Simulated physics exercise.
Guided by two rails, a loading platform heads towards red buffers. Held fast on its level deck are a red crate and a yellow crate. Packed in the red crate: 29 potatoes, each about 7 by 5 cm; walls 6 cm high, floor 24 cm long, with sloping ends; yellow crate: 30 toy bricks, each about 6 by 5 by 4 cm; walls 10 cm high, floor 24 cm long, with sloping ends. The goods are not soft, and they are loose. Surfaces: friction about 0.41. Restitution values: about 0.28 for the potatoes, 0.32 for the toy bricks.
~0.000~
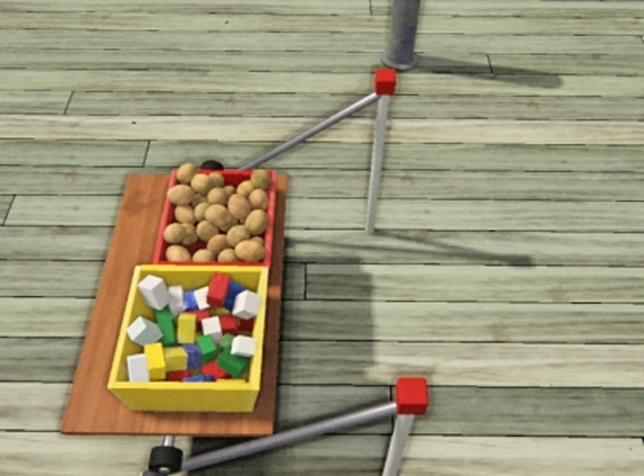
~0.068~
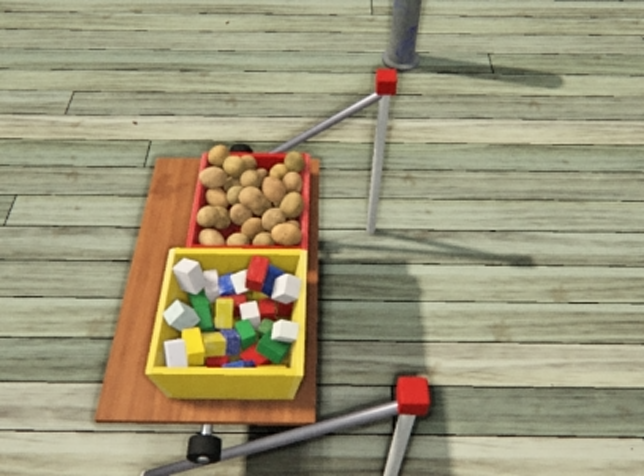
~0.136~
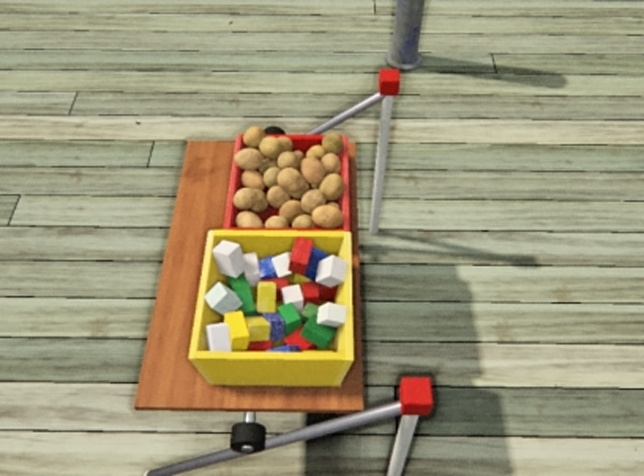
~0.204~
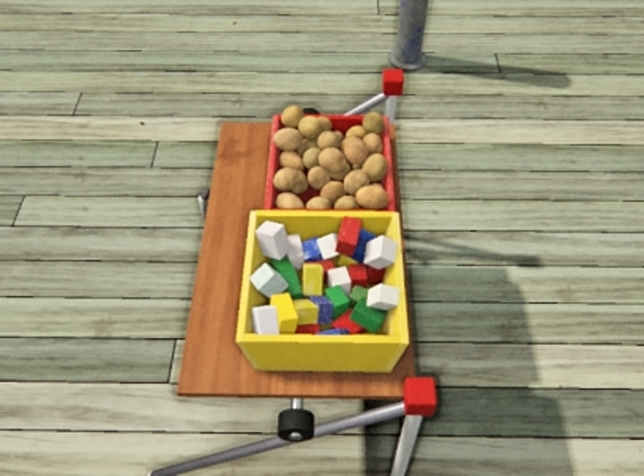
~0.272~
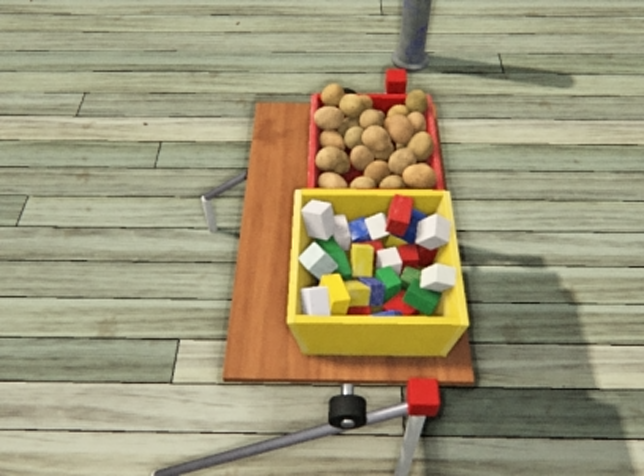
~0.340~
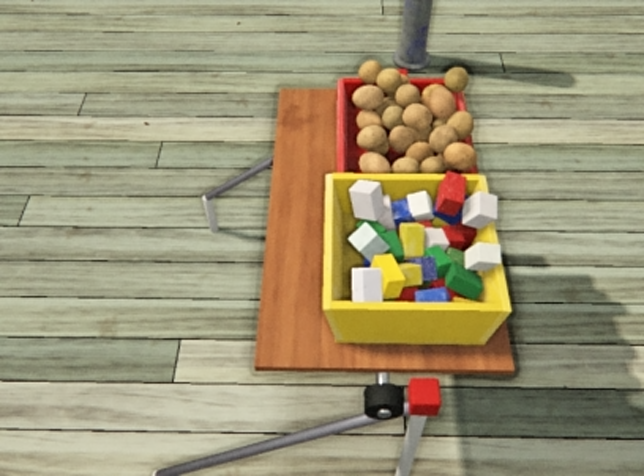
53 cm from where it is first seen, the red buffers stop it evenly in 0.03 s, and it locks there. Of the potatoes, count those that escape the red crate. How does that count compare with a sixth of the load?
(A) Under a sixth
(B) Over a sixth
(B) Over a sixth.
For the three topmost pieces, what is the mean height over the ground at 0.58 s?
About 78 cm up, on average.
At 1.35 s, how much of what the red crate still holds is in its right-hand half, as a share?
About 60%.
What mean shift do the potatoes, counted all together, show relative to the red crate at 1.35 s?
Roughly 22 cm rightwards, on average.
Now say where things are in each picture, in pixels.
In the first frame (we follow the rim corner now nearest the camera, unless another is named; the camera pans a little), red crate (by its farthest rim corner) at (272, 173); yellow crate at (114, 385); 0 cm up the rails; nothing out yet.
The second frame shows red crate at (305, 155); yellow crate at (152, 370); 11 cm up the rails.
The third frame shows red crate at (343, 137); yellow crate at (196, 355); 23 cm up the rails.
The fourth frame shows red crate at (383, 117); yellow crate at (244, 338); 34 cm up the rails.
The fifth frame shows red crate at (426, 96); yellow crate at (295, 319); 45 cm up the rails.
The sixth frame shows red crate at (455, 81); yellow crate at (331, 305); 53 cm up the rails; nothing out yet.
After 0.42 s, 4 of 29 out of the red crate and 1 of 30 out of the yellow crate.
After 0.58 s, 7 of 29 out of the red crate and 2 of 30 out of the yellow crate.
After 0.80 s, 10 of 29 out of the red crate and 2 of 30 out of the yellow crate.
When it is over (at 1.35 s), 10 of 29 out of the red crate and 2 of 30 out of the yellow crate. Asked share, 10 of 29, 34 per cent.
